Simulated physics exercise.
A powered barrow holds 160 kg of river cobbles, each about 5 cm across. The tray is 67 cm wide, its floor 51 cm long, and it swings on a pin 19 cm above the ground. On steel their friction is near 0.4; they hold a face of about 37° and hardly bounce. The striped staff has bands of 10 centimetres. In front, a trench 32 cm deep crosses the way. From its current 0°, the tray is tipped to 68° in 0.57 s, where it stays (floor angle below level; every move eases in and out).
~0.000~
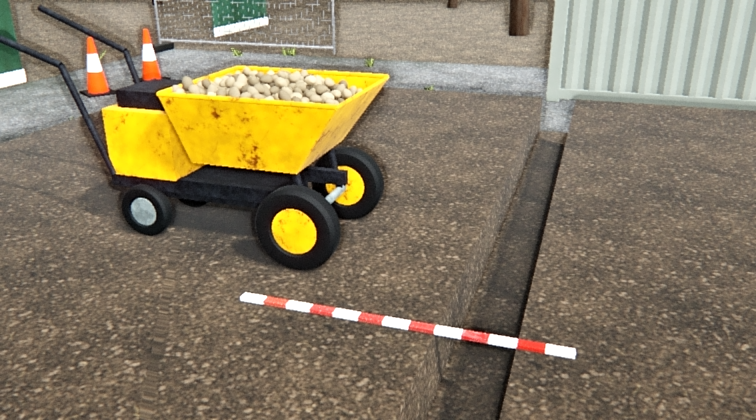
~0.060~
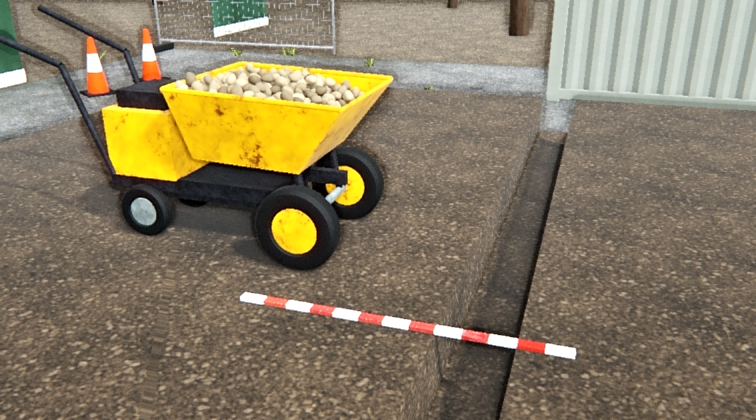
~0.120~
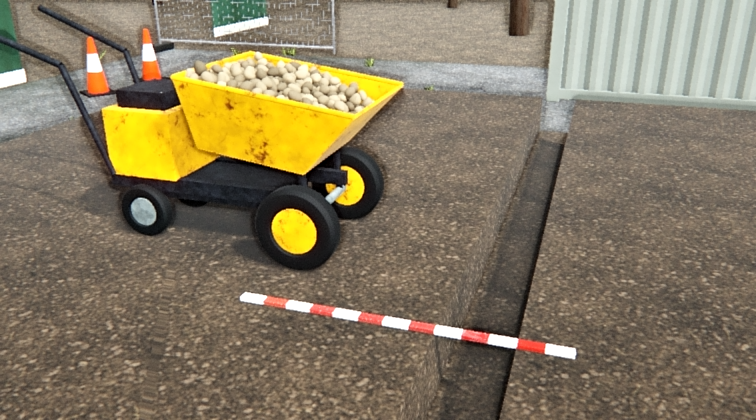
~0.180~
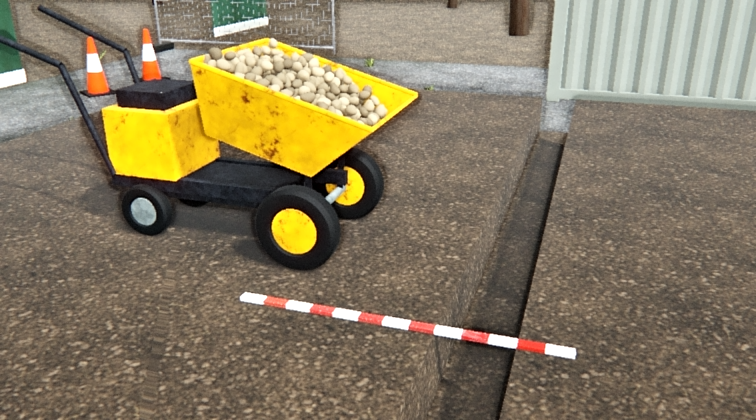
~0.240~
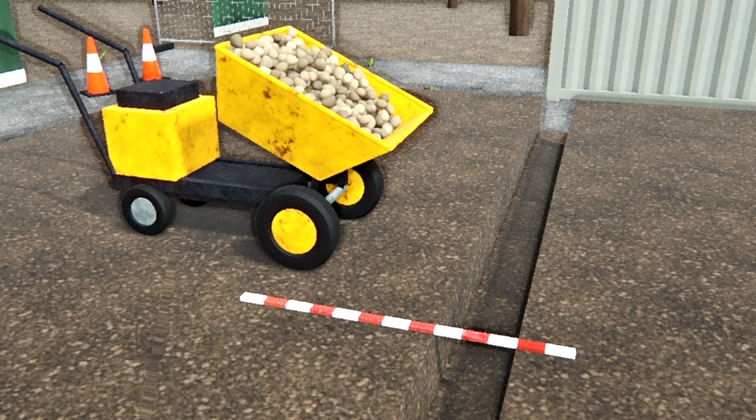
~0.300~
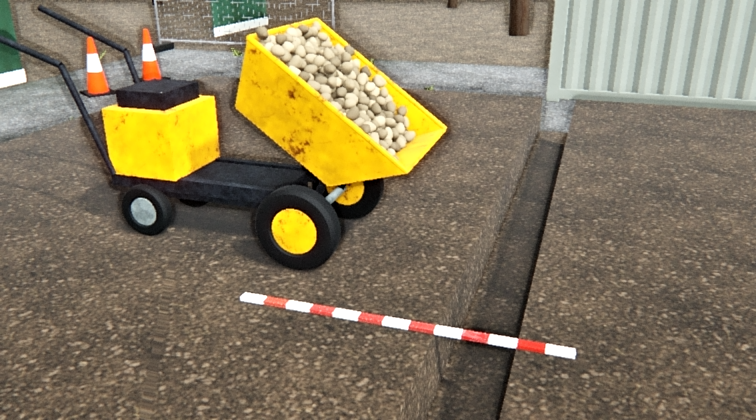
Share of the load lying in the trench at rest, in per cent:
79 per cent.
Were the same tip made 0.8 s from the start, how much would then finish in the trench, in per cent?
Trench share: Approx. 85%.
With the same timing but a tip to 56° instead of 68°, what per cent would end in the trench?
Then close to 45 per cent.
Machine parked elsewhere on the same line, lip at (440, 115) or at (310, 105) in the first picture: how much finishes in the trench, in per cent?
Estimates: 15 % then 75 %.
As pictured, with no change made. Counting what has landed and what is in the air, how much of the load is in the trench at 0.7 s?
Some 25 per cent of the load by that point.
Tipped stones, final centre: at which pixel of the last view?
The stones end up centred near (503, 298).
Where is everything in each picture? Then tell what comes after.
In the first frame, lip at (336, 108), floor tilted 0°, highest stones at (274, 78).
In the second frame, lip at (341, 110), floor tilted 2°, highest stones at (261, 76); the stones move at 0.5 m/s on average.
In the third frame, the tray is at 8°, its lip at (354, 117); the top of the load is at (259, 66); the stones move at 1.0 m/s on average.
In the fourth frame, lip at (372, 130), floor tilted 16°, highest stones at (263, 53); the stones move at 1.4 m/s on average.
In the fifth frame, the tray is at 26°, its lip at (390, 149); the top of the load is at (281, 42); the stones move at 1.6 m/s on average.
In the sixth frame, the tray is at 37°, its lip at (407, 172); the top of the load is at (307, 35); the stones move at 1.7 m/s on average.
After 0.4 s the floor is at 58°; 100 % in the tray; the foremost stones are at (417, 189).
After 0.7 s the floor is at 68°; 70 % in the tray, 3 % short of the trench, 27 % in the trench; the foremost stones are at (529, 265).
After 1.0 s the floor is at 68°; 24 % in the tray, 2 % short of the trench, 55 % in the trench, 18 % past the trench; the foremost stones are at (740, 296).
After 3.0 s the floor is at 68°; 0 % in the tray, 3 % short of the trench, 79 % in the trench, 19 % past the trench; the foremost stones are past the picture's edge.
